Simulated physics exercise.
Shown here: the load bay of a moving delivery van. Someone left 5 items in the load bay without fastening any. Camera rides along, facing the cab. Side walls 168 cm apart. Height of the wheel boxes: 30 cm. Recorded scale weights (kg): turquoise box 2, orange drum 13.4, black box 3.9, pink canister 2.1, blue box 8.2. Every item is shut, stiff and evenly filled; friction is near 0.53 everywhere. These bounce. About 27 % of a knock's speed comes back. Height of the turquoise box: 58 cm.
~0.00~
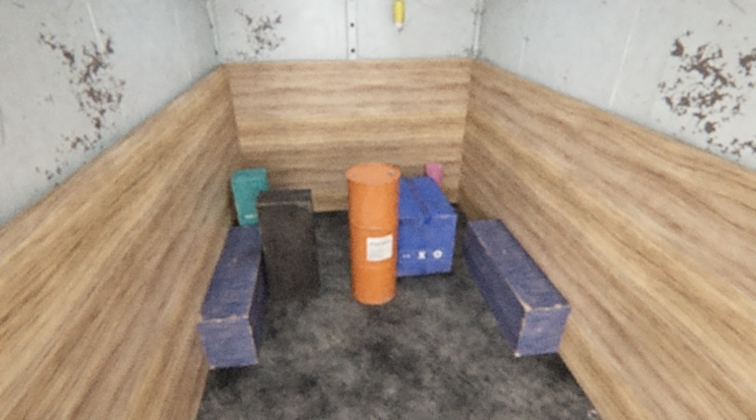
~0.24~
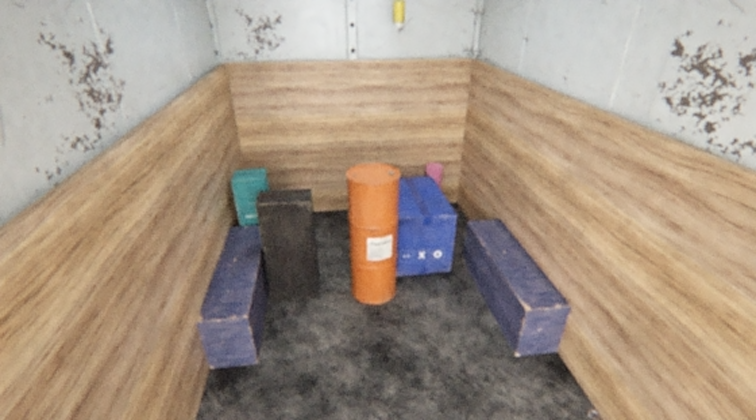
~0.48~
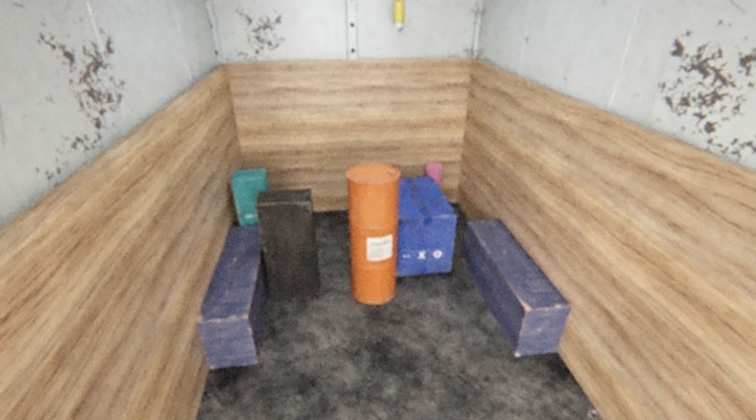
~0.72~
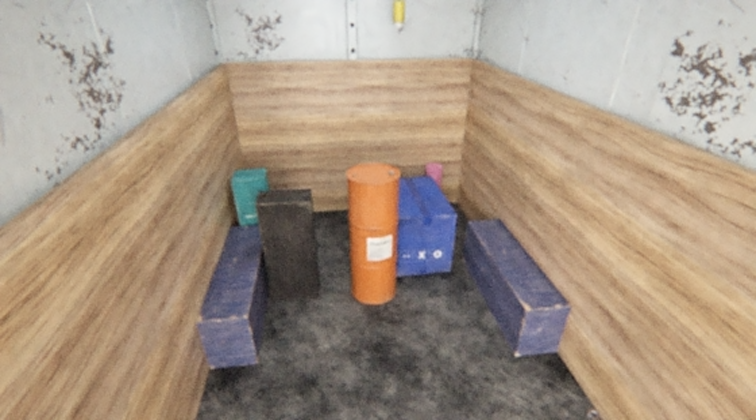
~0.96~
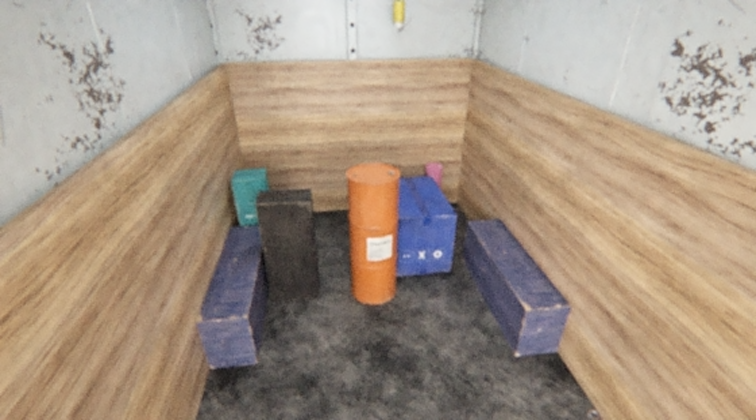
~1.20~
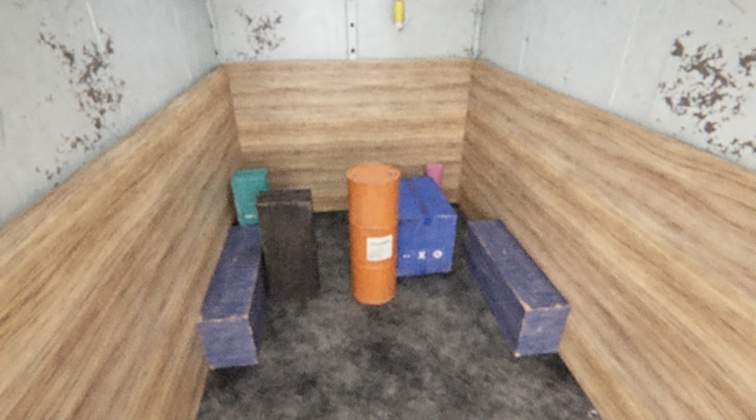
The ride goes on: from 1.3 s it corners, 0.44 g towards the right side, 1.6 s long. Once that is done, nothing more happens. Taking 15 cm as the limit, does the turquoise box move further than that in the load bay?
Yes.
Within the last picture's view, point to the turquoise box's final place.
It stops at about (356, 232).
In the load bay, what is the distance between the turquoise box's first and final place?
Around 68 centimetres.
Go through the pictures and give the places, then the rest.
In the first frame, steady run; turquoise box (256, 216); orange drum (374, 236).
In the second frame, push 0.34 g jolt; blue box (414, 223).
In the third frame, push 0.11 g jolt; orange drum (374, 236); black box (291, 247).
In the fourth frame, steady run; blue box (414, 223).
In the fifth frame, steady run; orange drum (374, 236); black box (291, 247).
In the sixth frame, steady run; turquoise box (256, 216).
After 2.10 s, push 0.44 g right; turquoise box 43° off upright near (292, 214); pink canister 28° off upright; orange drum 16° off upright.
After 2.60 s, push 0.44 g right; turquoise box on its side near (356, 232); orange drum 58° off upright; pink canister 28° off upright.
After 3.70 s, steady run; turquoise box on its side near (356, 232); black box on its side; orange drum 59° off upright.
In the end (6.7 s), toppled in the load bay, turquoise box, orange drum and black box; the other 2 under 15 cm from the start. In the last view, turquoise box near (356, 232).
